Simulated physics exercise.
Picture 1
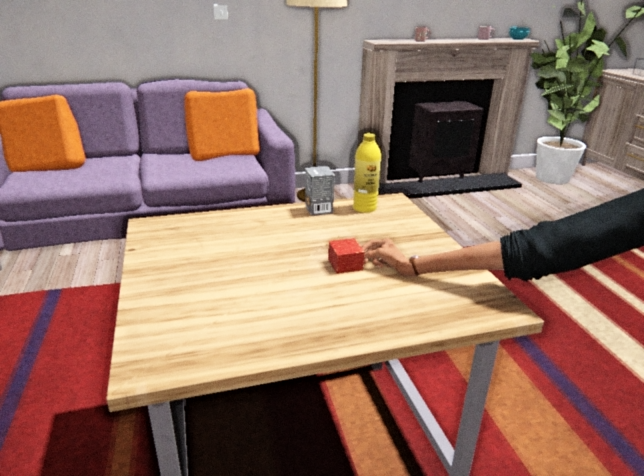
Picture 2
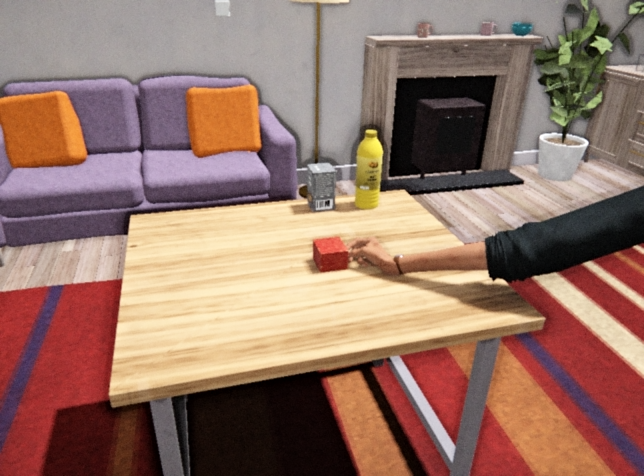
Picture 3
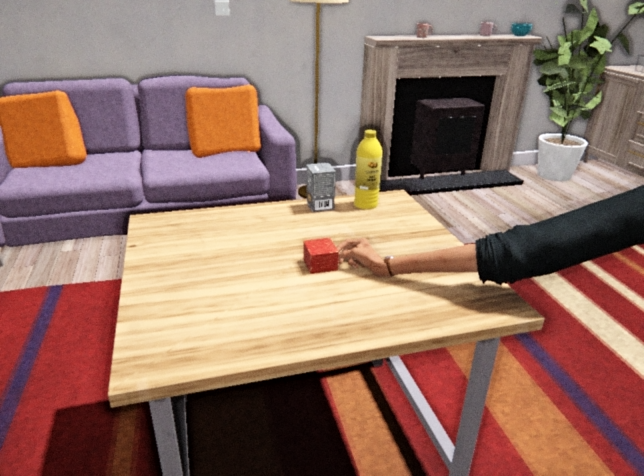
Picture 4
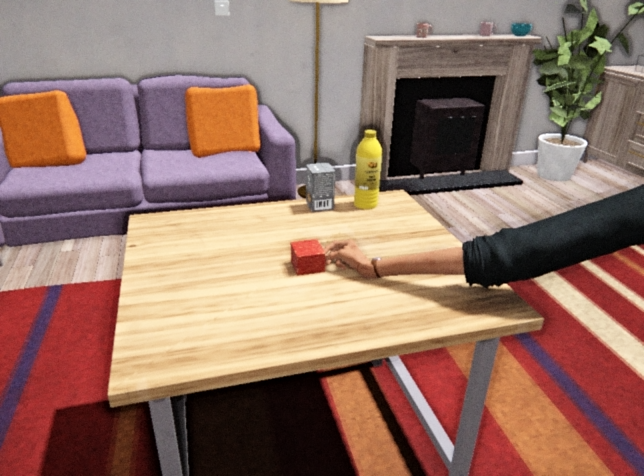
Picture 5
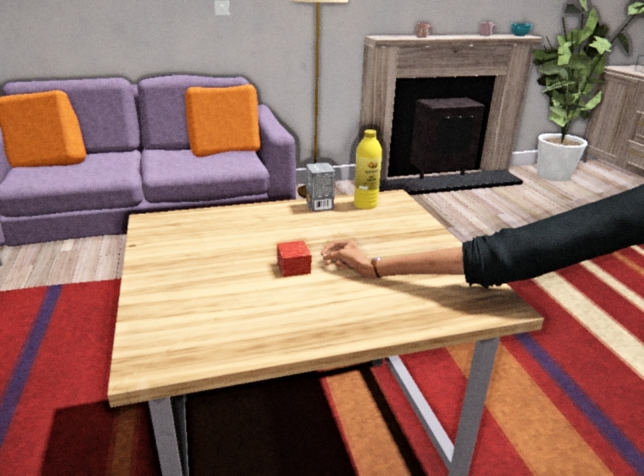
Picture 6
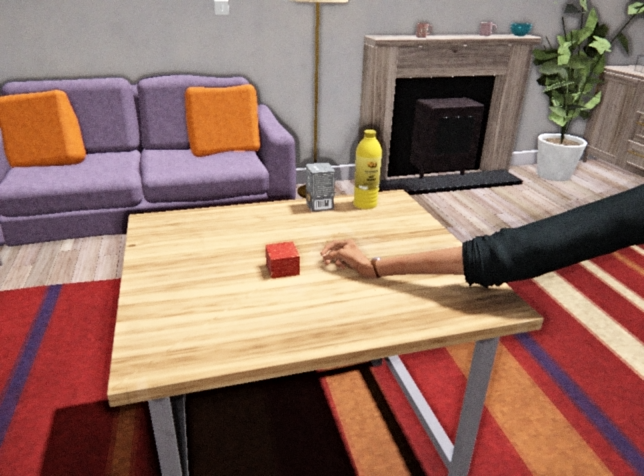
A red block slides leftward across a light wooden table in a living room, seen from slightly above by a still camera. A purple sofa with two orange cushions stands at left, a yellow bottle and small grey box sit on the table's far side, and a fireplace and potted plant are behind. A dark-sleeved arm from the right pushes the block, then stays put as it slides clear of the fingers.
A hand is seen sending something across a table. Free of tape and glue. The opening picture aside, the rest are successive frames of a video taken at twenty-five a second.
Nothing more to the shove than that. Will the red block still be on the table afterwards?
I reckon it holds on up there in the end.
Then, 0.24 s on from there, red block shifted about its own width near (261, 262).
Then, 0.48 s on from there, red block resting near (261, 262).
In the end, moved from the start, red block. At the end, from the last picture's camera, red block near (261, 262).
